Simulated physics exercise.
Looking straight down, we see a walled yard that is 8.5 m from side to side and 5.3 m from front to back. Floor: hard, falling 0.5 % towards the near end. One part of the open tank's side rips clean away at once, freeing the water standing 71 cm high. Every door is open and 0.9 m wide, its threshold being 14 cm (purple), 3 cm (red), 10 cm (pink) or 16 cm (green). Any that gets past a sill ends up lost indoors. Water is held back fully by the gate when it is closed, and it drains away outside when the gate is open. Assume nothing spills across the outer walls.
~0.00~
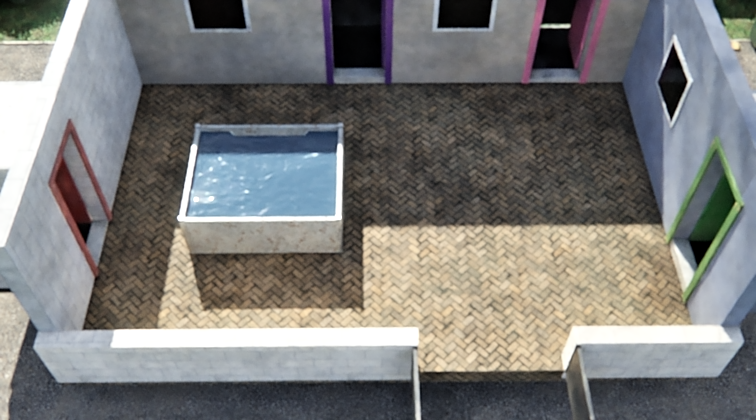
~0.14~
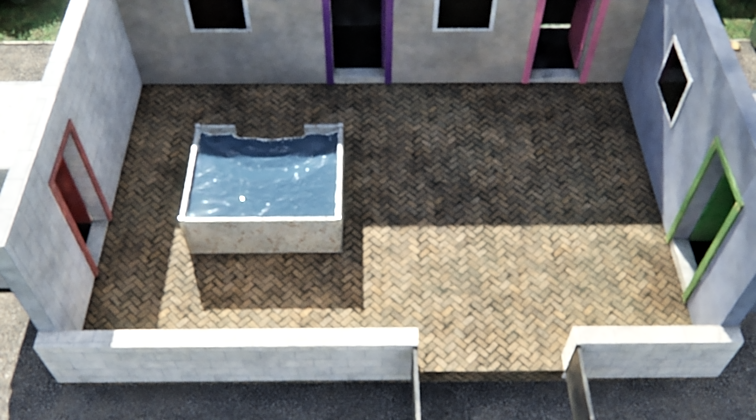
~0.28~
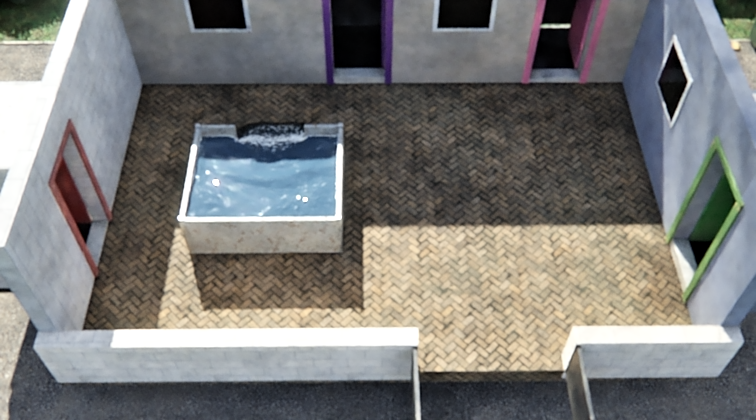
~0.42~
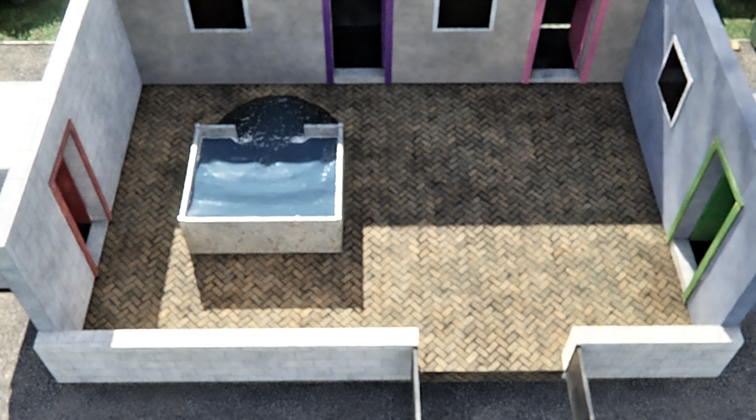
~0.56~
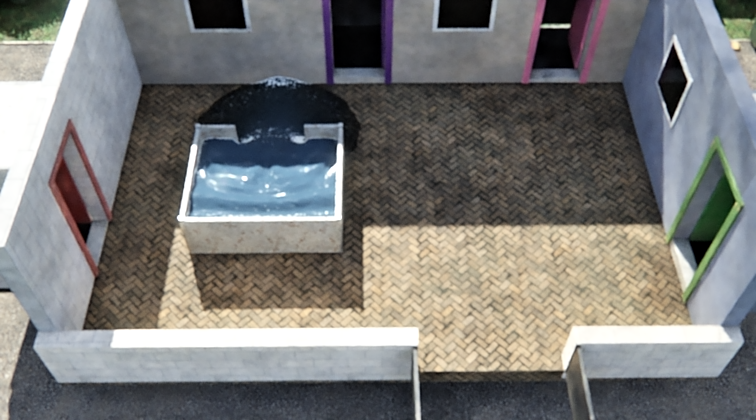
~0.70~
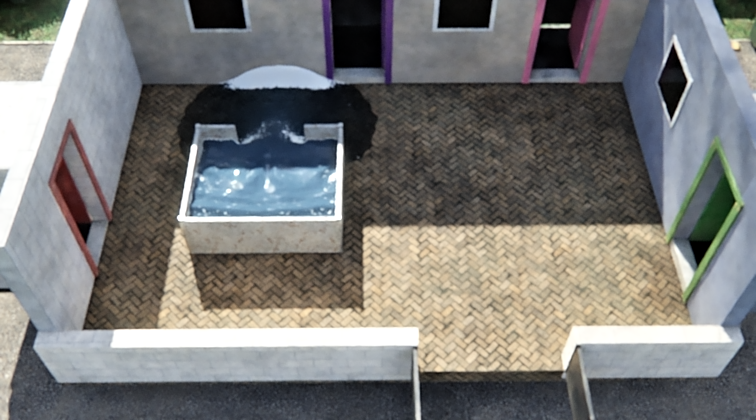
A walled yard paved in brown herringbone brick is seen from high above, its pale walls enclosing an open tank of blue water left of centre. A red-framed doorway stands on the left, purple and pink ones at the back, a green one on the right, and a gateway in front. The tank's far side breaks open and water pours out, spreading darkly across the bricks to the back wall.
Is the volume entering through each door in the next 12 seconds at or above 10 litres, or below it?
Purple door: At or above, red door: At or above, pink door: Below, green door: Below.
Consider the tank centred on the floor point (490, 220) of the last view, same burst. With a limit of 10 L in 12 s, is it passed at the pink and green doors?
So the pink door tops the limit and the green door keeps within it.
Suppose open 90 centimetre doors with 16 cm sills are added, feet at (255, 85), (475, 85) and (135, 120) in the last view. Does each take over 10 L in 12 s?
The first one exceeds it, the second one doesn't reach it, and the third one exceeds it.
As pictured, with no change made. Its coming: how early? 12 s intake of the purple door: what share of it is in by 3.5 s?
90 per cent, roughly.
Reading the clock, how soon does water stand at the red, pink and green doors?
The front reaches red at 2.6 s, pink at 2.2 s, green at 4.0 s.
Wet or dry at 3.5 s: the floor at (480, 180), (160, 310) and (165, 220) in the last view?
First spot soaked, second soaked, third soaked.
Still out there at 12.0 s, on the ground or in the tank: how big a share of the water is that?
Around 88 percent of the water.
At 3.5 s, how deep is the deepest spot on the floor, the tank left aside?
Peak depth: Approx. 26 cm.
After 1.4 s water covers 15 % of the floor and is deepest (44 cm) near (286, 88); purple door 22 cm at the sill, 3 L in, red door not reached, pink door not reached, green door not reached.
After 2.2 s water covers 25 % of the floor and is deepest (38 cm) near (142, 89); purple door 20 cm at the sill, 22 L in, red door not reached, pink door 2 cm at the sill, 0 L in, green door not reached.
After 3.5 s water covers 55 % of the floor and is deepest (26 cm) near (276, 88); purple door 15 cm at the sill, 33 L in, red door 4 cm at the sill, 0 L in, pink door 4 cm at the sill, 0 L in, green door not reached.
After 7.0 s water covers 85 % of the floor and is deepest (16 cm) near (156, 357); purple door 8 cm at the sill, 36 L in, red door 5 cm at the sill, 4 L in, pink door 4 cm at the sill, 0 L in, green door 6 cm at the sill, 0 L in.
After 12.0 s water covers 100 % of the floor and is deepest (11 cm) near (659, 353); purple door 4 cm at the sill, 36 L in, red door 6 cm at the sill, 57 L in, pink door 4 cm at the sill, 0 L in, green door 9 cm at the sill, 0 L in.
